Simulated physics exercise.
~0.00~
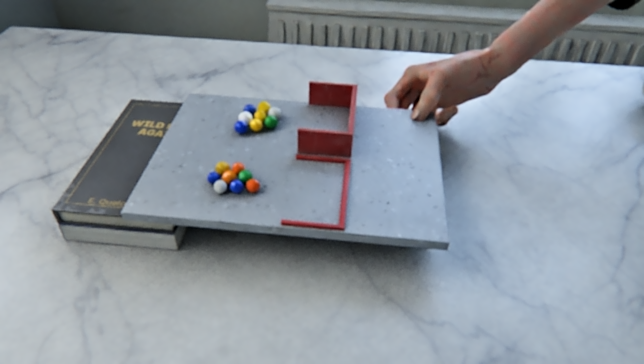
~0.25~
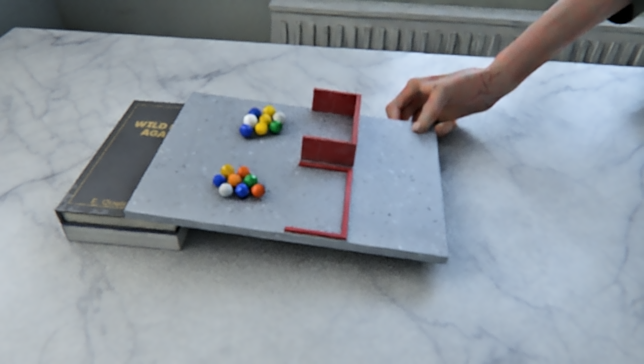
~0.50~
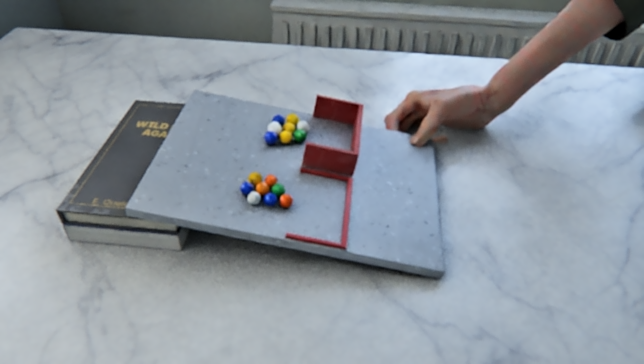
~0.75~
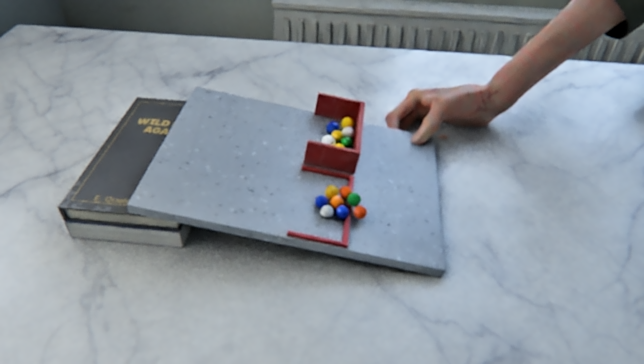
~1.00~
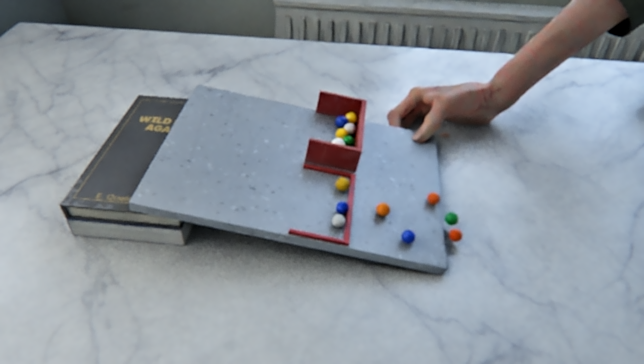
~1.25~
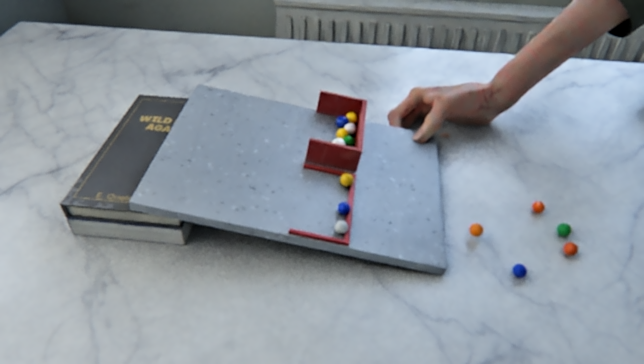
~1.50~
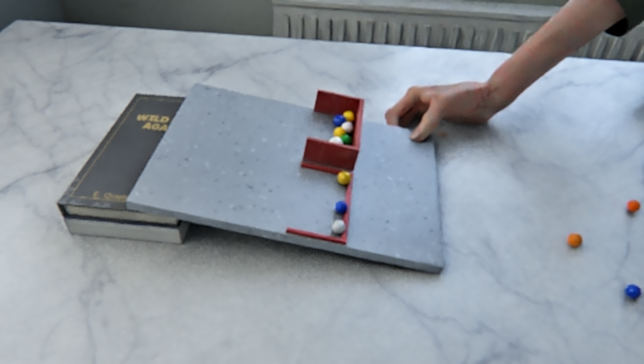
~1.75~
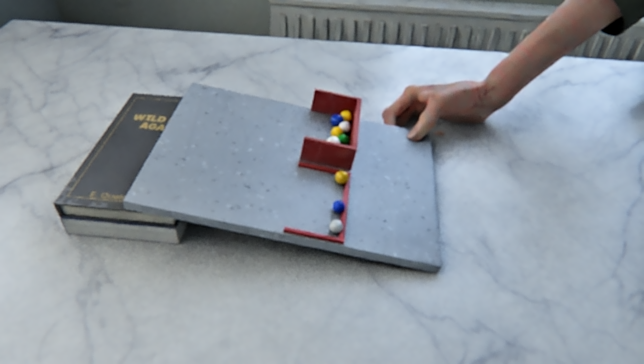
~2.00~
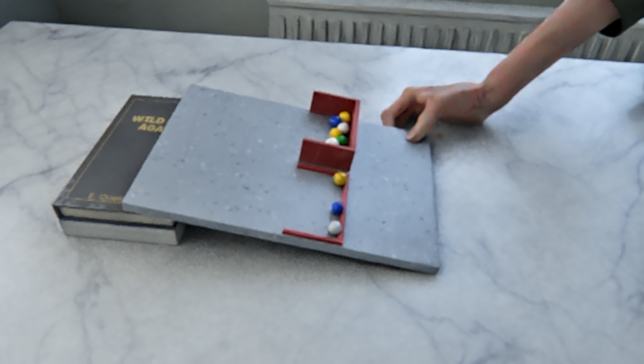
A hand reaches in from the upper right and holds the free end of a grey board, whose left end rests on dark books on a white marble table, seen from above at an angle. Two clusters of colourful beads sit on the board, each facing a red barrier to the right. The hand lowers the free end, and both clusters slide right. The far cluster piles up behind its tall barrier. The near one reaches a low strip, and several orange, blue and green beads pass over it, rolling away across the table and out of view. Finally, one yellow, one blue and one white bead remain behind the low strip, while the far cluster stays gathered.
